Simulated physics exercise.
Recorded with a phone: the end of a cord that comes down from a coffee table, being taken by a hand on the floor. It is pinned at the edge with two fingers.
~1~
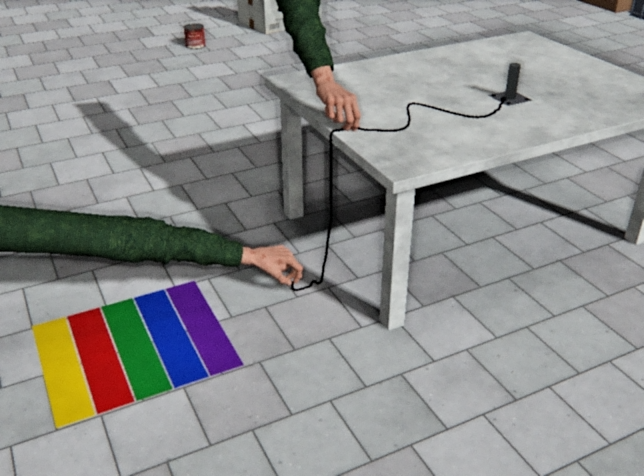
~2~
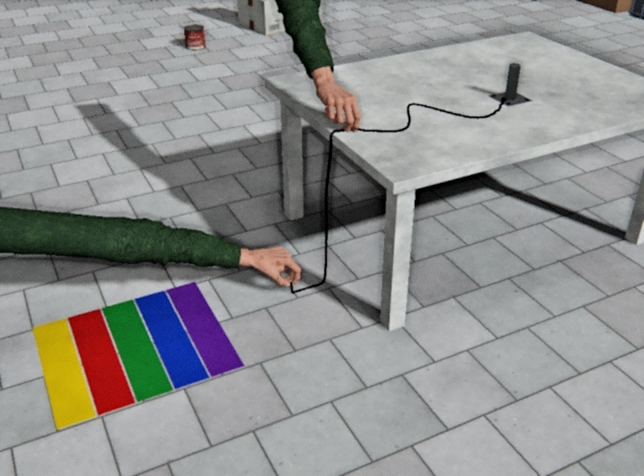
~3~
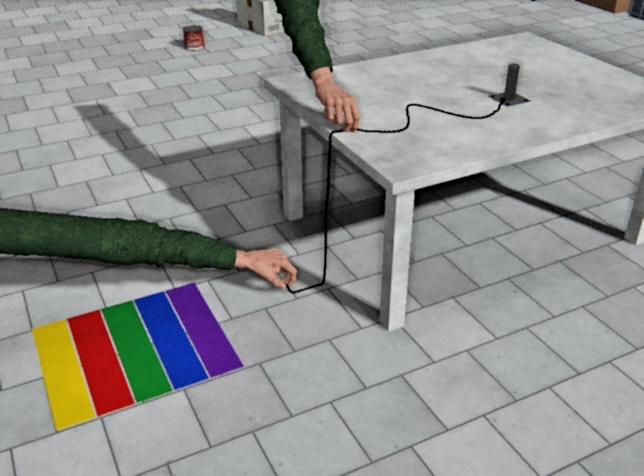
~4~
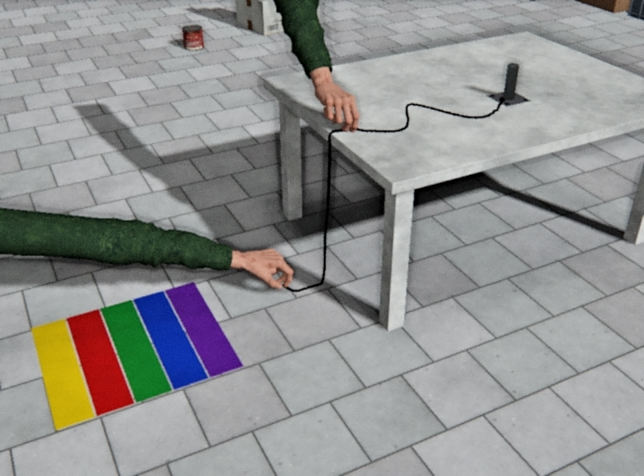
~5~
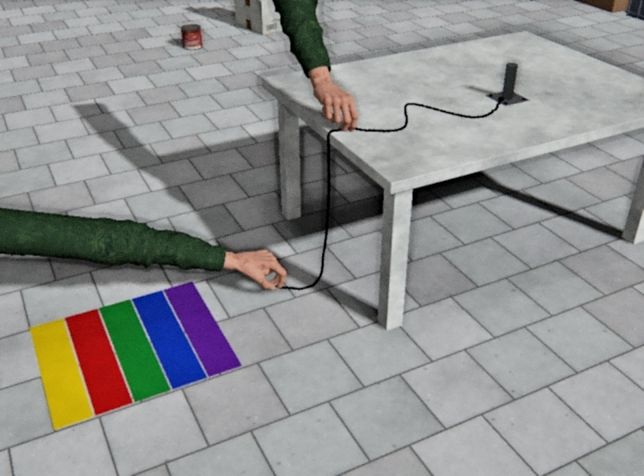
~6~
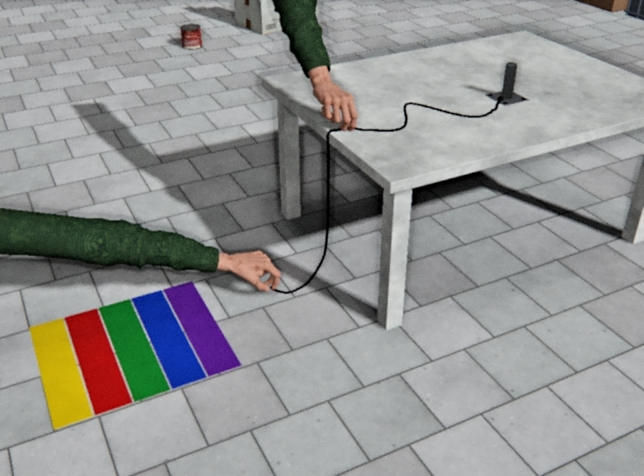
Two green-sleeved arms reach over a grey tiled floor, seen from above at an angle, one hand pinching a black cord's end on the floor, the other pressing it at a pale table's edge. A striped panel of yellow, red, green, blue and purple lies lower left, a small red can behind. The lower hand draws the cord's end slightly left, while the upper hand stays put.
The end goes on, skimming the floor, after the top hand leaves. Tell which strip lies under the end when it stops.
The red strip.
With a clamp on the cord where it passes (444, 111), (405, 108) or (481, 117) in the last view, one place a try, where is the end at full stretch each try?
(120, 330), (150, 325) and (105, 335).
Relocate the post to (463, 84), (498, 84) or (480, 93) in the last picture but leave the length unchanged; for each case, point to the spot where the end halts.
Roughly (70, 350), then (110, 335), then (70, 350).
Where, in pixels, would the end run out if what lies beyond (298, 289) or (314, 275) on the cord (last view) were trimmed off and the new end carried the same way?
Case by case it comes to about (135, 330) and then about (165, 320).
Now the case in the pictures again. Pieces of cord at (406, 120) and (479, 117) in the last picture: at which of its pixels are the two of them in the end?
(347, 128) for the first, (453, 108) for the second.
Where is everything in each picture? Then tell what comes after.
In the first frame, end (292, 281); purple (218, 353); blue (183, 364); green (147, 376); red (110, 388); yellow (71, 401).
In the second frame, end (291, 283); cord through (496, 111) (432, 108) (408, 126) (335, 133) (326, 201) (326, 265).
In the third frame, end (286, 284).
In the fourth frame, end (283, 285); cord through (494, 111) (430, 108) (407, 126) (334, 133) (328, 200) (325, 265).
In the fifth frame, end (276, 286).
In the sixth frame, end (270, 287); cord through (492, 111) (428, 107) (405, 126) (332, 132) (328, 199) (320, 264).
Soon after, end near (152, 323); over blue.
After that, end near (114, 334); over green.
At the stop, end near (90, 342); over red. Over red.
